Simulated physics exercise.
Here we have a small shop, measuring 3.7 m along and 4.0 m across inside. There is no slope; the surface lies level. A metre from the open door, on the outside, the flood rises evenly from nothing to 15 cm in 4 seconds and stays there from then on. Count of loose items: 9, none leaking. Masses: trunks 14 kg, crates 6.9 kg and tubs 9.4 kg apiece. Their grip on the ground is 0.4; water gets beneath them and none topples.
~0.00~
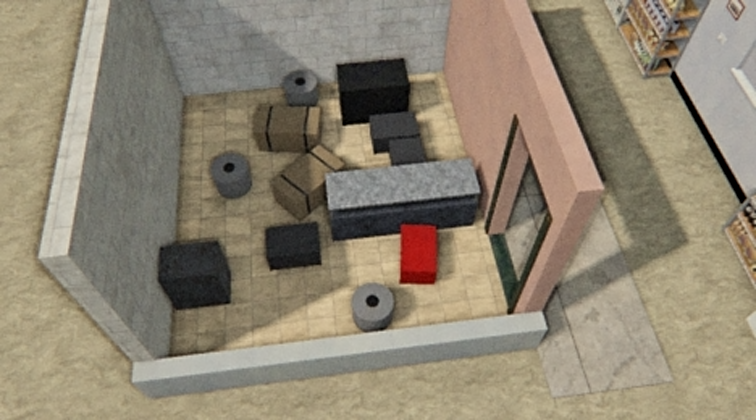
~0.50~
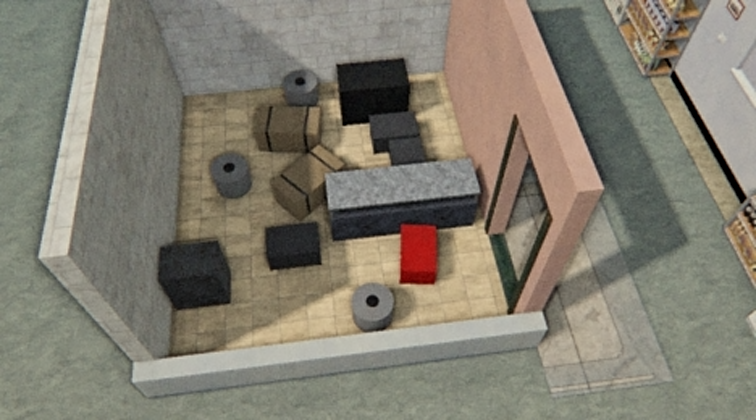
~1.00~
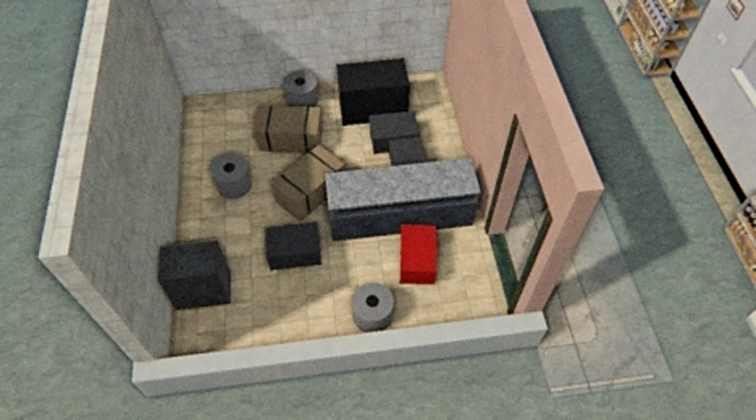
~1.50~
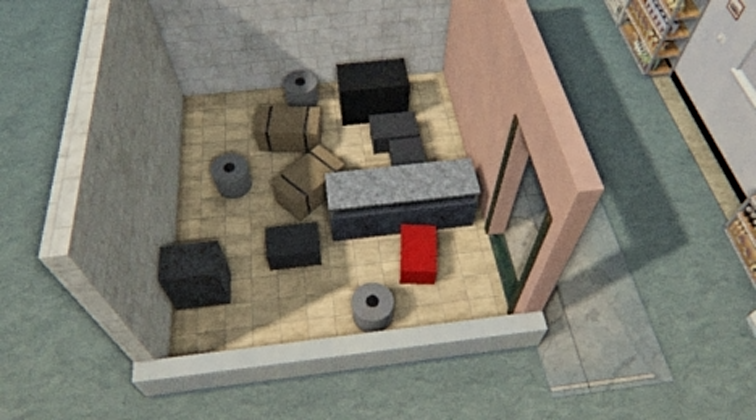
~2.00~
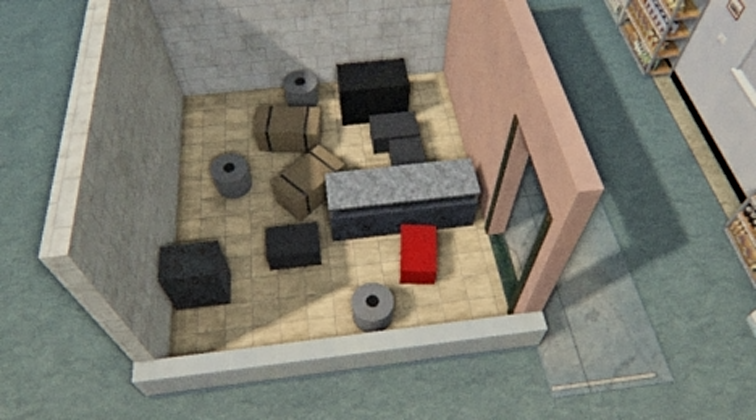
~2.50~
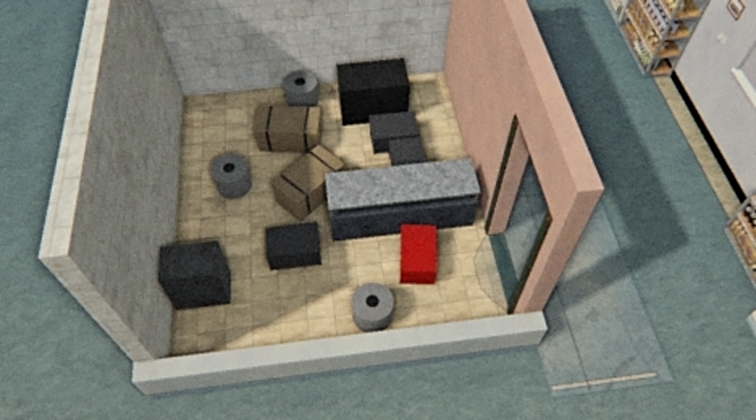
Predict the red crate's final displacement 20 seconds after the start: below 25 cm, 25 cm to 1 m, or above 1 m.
Its final displacement is above 1 m.
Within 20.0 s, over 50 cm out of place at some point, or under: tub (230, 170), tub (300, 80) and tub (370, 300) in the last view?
Result, in order: Bigger / not bigger / bigger.
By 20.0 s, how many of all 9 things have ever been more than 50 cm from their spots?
I make that 8.
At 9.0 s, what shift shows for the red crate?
200 cm or so by then.
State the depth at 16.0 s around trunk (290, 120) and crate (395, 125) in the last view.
I'd estimate 5 cm for the first and 6 cm for the second.
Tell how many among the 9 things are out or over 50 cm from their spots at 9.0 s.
Result: 3.
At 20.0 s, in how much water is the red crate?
About 9 cm.
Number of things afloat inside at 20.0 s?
At that point I count 9.
After 4.0 s the red crate is near (391, 247), 0.3 m from its start, aground; 0 afloat.
After 9.0 s the red crate is near (234, 317), 2.1 m from its start, afloat; 3 afloat.
After 16.0 s the red crate is near (316, 116), 2.3 m from its start, afloat; 9 afloat.
After 20.0 s the red crate is near (374, 115), 2.0 m from its start, afloat; 9 afloat.
